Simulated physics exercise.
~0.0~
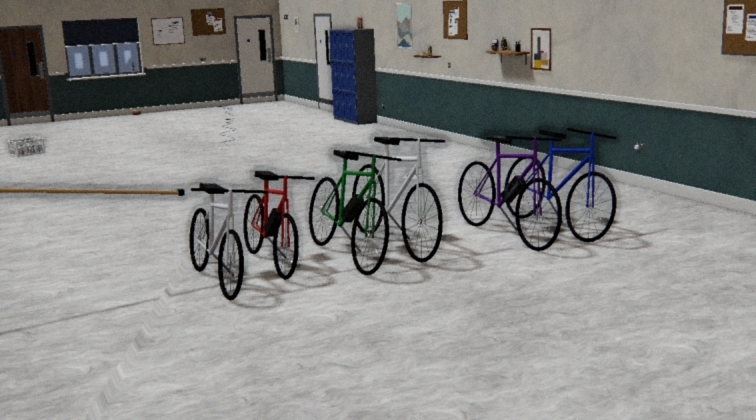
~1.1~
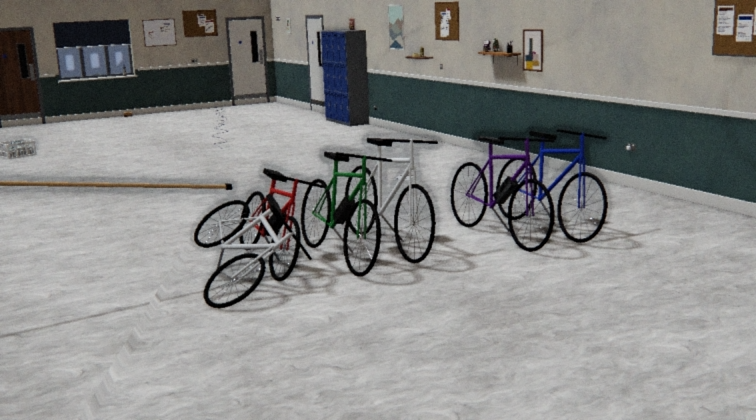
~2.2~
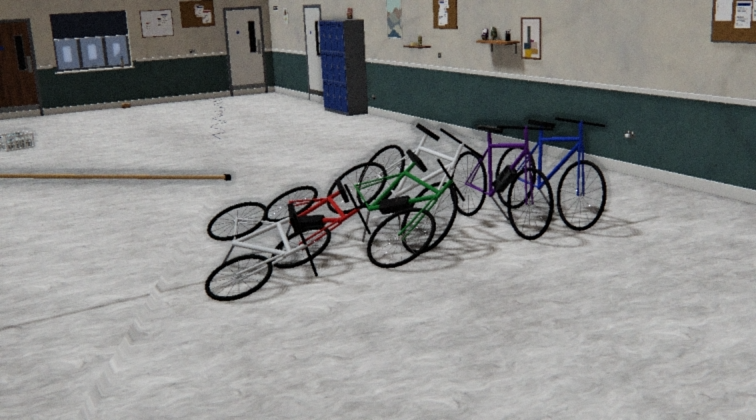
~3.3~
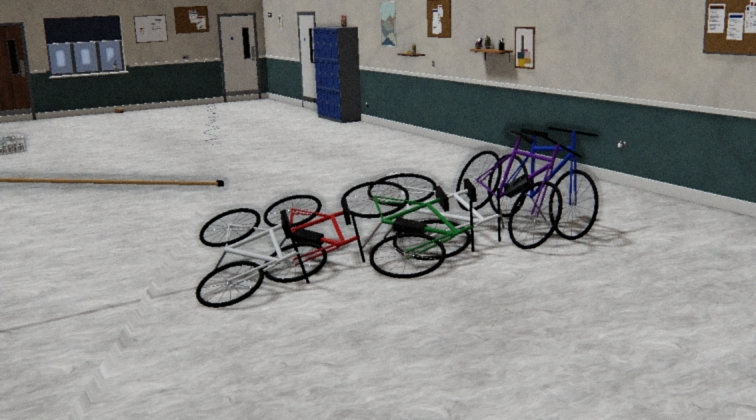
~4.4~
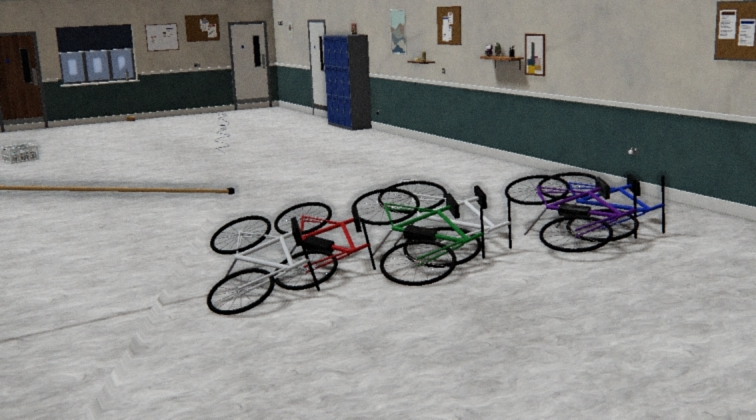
Six bicycles parked in a row toppling one after another from the left, the purple and blue pair falling last, none left standing.
